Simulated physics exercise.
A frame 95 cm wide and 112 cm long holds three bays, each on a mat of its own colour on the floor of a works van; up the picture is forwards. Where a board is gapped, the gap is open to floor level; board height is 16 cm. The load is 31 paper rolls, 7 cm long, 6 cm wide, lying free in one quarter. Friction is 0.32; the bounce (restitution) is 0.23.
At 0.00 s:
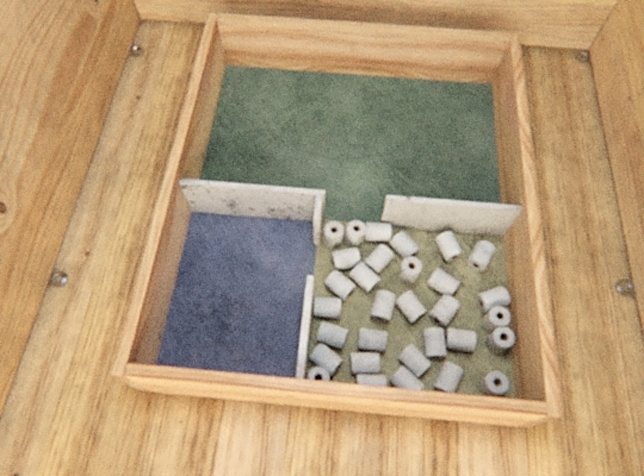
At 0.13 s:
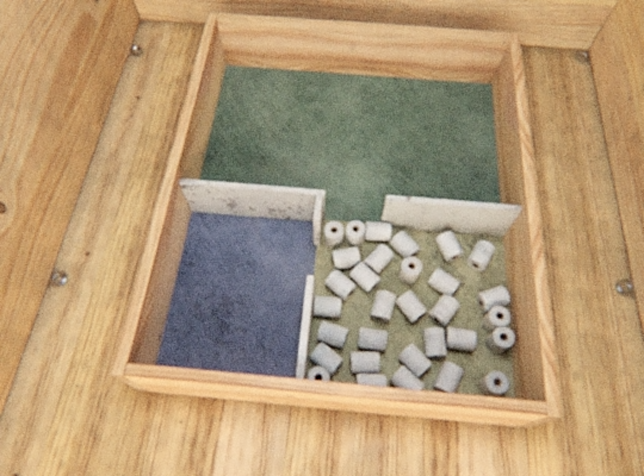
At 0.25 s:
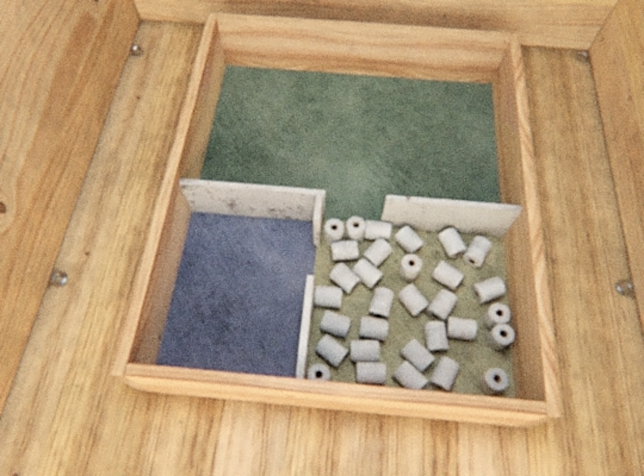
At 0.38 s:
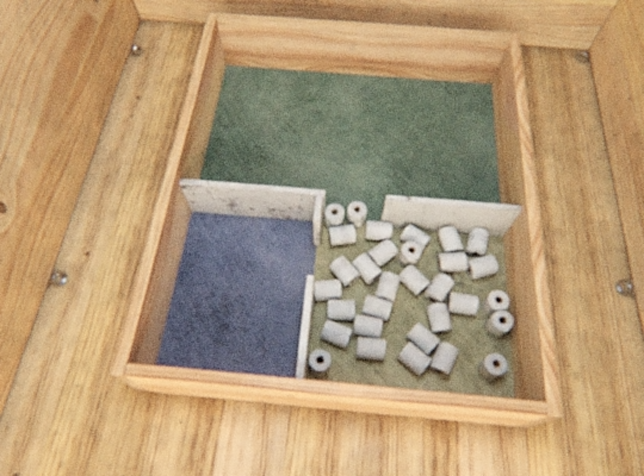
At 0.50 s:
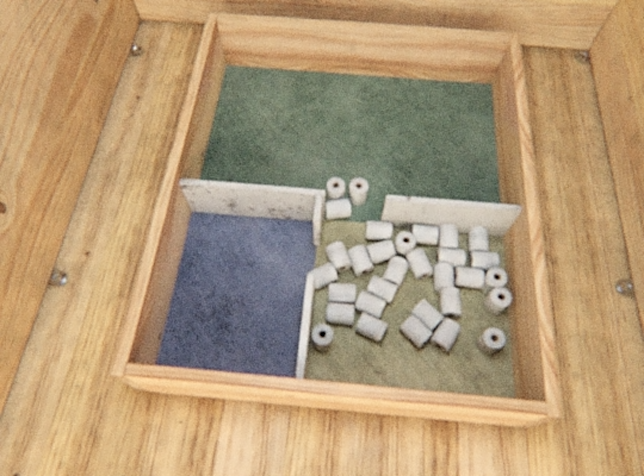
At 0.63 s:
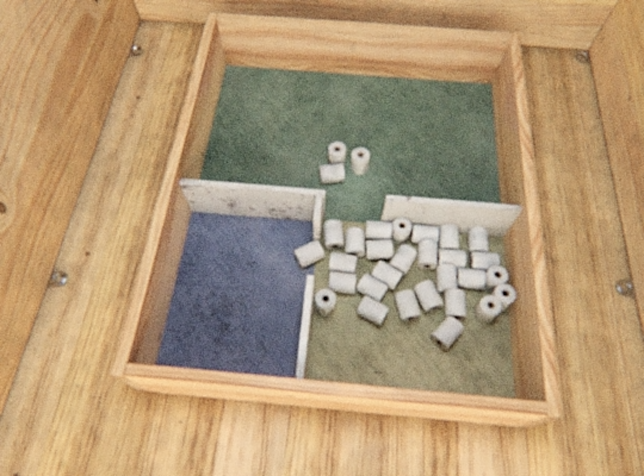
A shallow wooden tray rests on a wood-grained floor between wooden sides, seen from above at a slight slant by a camera that stays still. Low pale boards with gaps divide a green mat across the top, a blue one lower left and a yellowish one lower right, where small whitish rolls lie scattered. Barely moving at first, the rolls slide upward, three passing onto the green, then one edges left onto the blue.
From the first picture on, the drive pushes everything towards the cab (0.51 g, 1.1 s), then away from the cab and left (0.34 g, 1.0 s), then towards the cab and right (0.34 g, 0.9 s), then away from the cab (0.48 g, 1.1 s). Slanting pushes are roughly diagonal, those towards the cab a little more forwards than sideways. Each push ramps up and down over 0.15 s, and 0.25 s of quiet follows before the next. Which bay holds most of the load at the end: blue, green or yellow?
The yellow bay.
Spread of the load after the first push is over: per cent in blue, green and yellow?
Blue at 10, green at 10, yellow at 80 in a hundred.
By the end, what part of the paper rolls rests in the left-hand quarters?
About 10 %.
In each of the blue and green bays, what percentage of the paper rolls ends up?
Final shares: Blue at 10, green at 20 percent.
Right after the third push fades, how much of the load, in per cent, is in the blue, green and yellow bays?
Per cent by then - blue: 10, green: 30, yellow: 60.
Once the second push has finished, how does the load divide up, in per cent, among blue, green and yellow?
By that time it's blue at 10 percent, green at 10 percent and yellow at 80 percent.
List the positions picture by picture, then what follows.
In the first frame, middle of the blue mat (240, 295); middle of the green mat (352, 141); middle of the yellow mat (411, 310); 31 in the yellow bay; the roll farthest behind, in the direction of the first push, is at (319, 381).
In the second frame, 31 in the yellow bay; the roll farthest behind, in the direction of the first push, is at (319, 381).
In the third frame, 31 in the yellow bay; the roll farthest behind, in the direction of the first push, is at (319, 377).
In the fourth frame, 1 in the green bay and 30 in the yellow bay; the roll farthest behind, in the direction of the first push, is at (320, 363).
In the fifth frame, 3 in the green bay and 28 in the yellow bay; the roll farthest behind, in the direction of the first push, is at (322, 338).
In the sixth frame, 1 in the blue bay, 3 in the green bay and 27 in the yellow bay; the roll farthest behind, in the direction of the first push, is at (447, 333).
After push 1 (1.34 s), 2 in the blue bay, 4 in the green bay and 25 in the yellow bay.
After push 2 (2.59 s), 2 in the blue bay, 4 in the green bay and 25 in the yellow bay.
After push 3 (3.74 s), 2 in the blue bay, 9 in the green bay and 20 in the yellow bay.
After push 4 (5.09 s), 2 in the blue bay, 6 in the green bay and 23 in the yellow bay.
When it is over (at 5.52 s), 2 in the blue bay, 6 in the green bay and 23 in the yellow bay.
